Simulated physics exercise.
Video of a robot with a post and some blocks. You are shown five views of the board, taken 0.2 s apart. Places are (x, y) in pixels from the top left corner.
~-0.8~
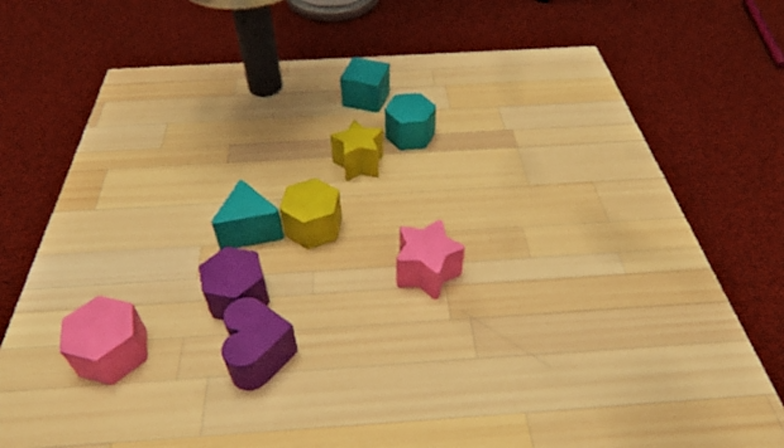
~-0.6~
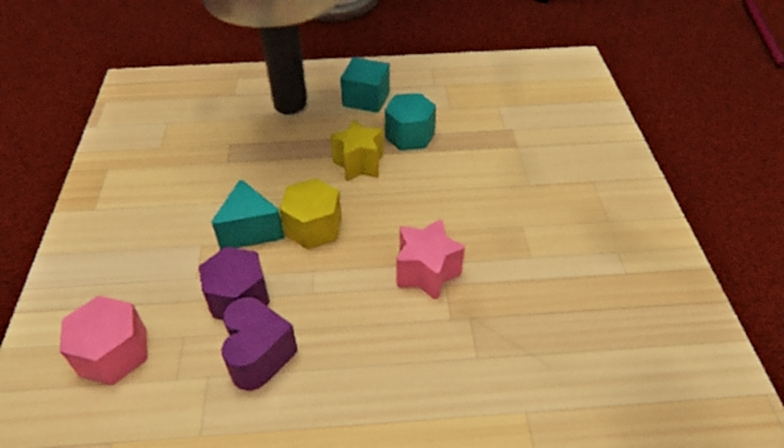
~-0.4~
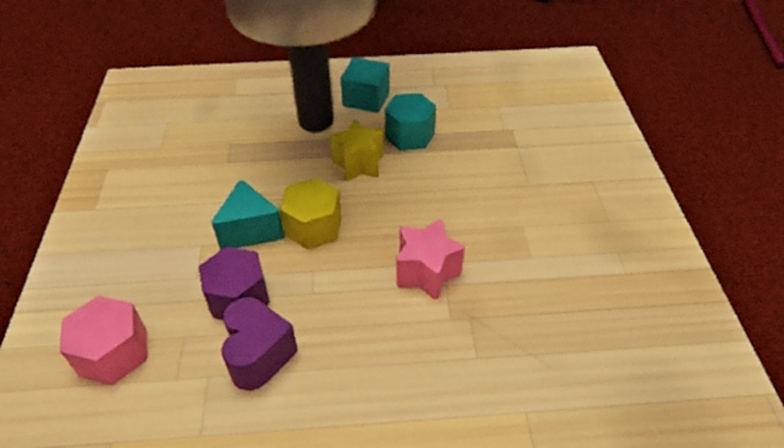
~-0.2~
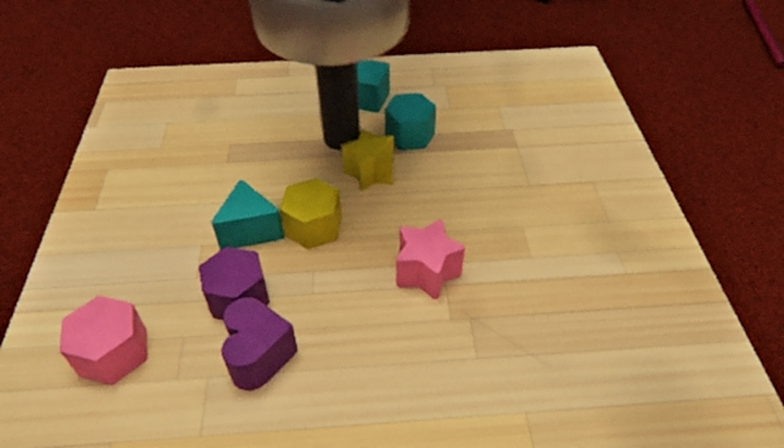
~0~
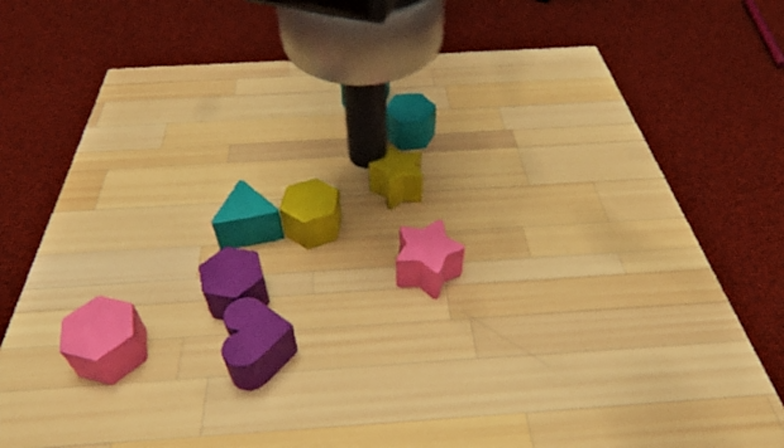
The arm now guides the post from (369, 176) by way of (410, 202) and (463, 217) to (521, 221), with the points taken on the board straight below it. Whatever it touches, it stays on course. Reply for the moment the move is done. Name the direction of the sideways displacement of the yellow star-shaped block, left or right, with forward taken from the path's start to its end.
Answer: Right.
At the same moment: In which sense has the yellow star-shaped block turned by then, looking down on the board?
Prediction: Clockwise.
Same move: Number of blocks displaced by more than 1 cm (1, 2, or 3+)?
Only one of them.
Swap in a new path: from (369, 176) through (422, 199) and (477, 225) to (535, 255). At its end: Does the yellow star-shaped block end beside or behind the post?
No, that is not what happens.
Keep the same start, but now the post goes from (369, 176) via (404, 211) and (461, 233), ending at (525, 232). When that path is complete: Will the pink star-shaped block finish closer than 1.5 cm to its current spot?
Answer: Yes.
The first path, step by step. One third of the way, post at (411, 183); yellow star-shaped block at (444, 190).
Two thirds of the way, post at (466, 199); yellow star-shaped block at (499, 209).
At the end, post at (525, 202); yellow star-shaped block at (538, 223), turned 50° clockwise; pink star-shaped block unmoved.
